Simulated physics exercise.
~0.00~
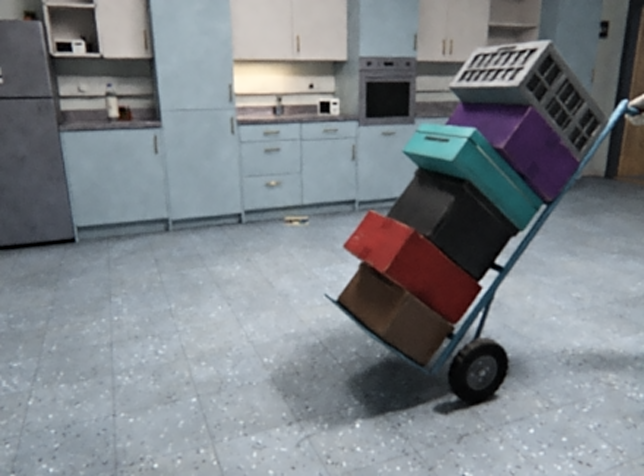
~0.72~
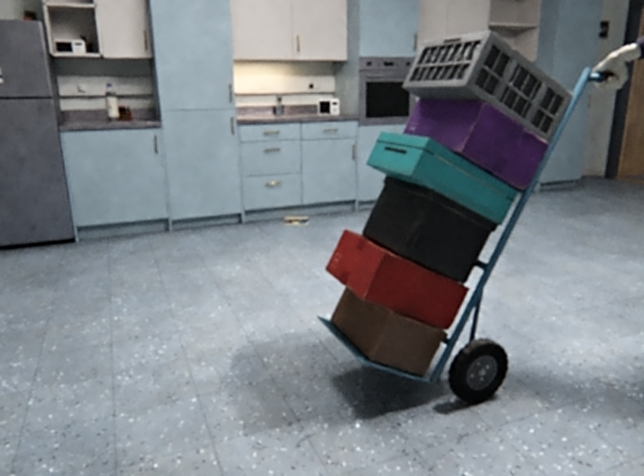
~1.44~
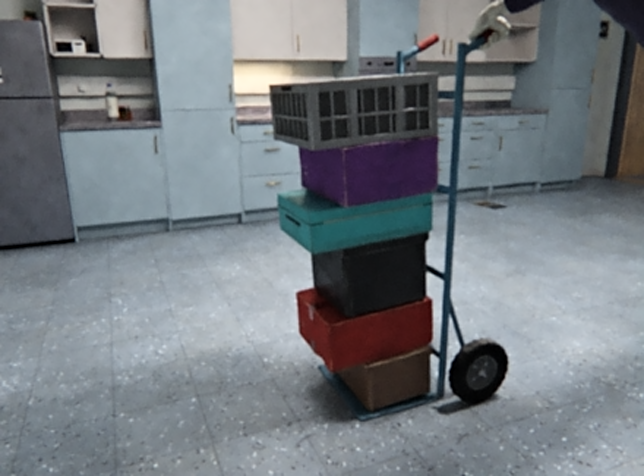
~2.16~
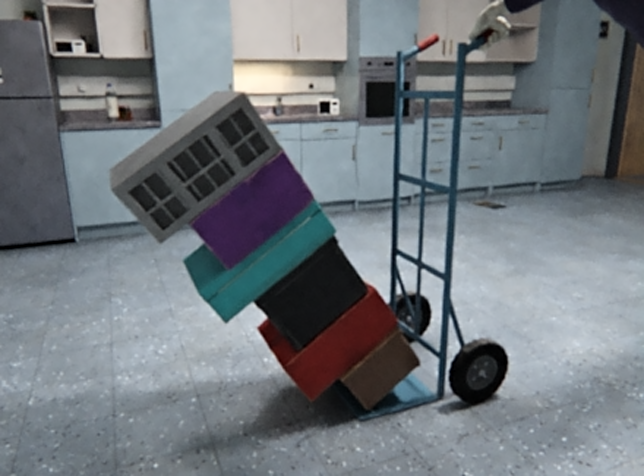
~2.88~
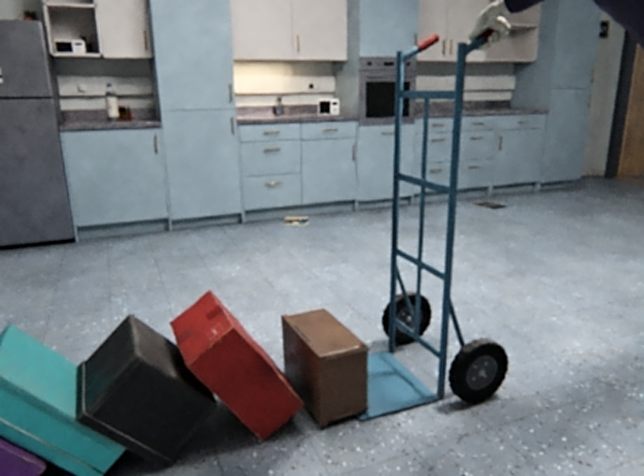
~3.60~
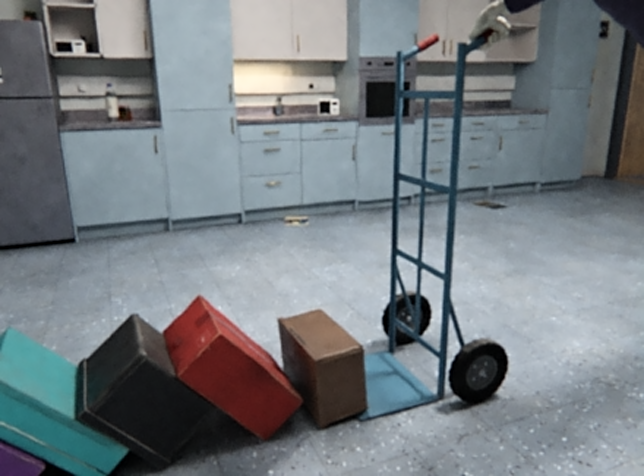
A blue hand truck stands tilted back on the right of a kitchen with pale blue cabinets, seen from the side by a still camera. It carries a leaning stack, with a brown box at the bottom, then red, black, turquoise and purple ones, and a grey crate on top. A gloved hand at the handle swings the truck upright, and the stack swings left with it. The truck stops upright, but the load keeps tipping left and topples off. The boxes end in a leaning row across the floor at left, the brown one beside the empty, still-held truck and the crate out of view.
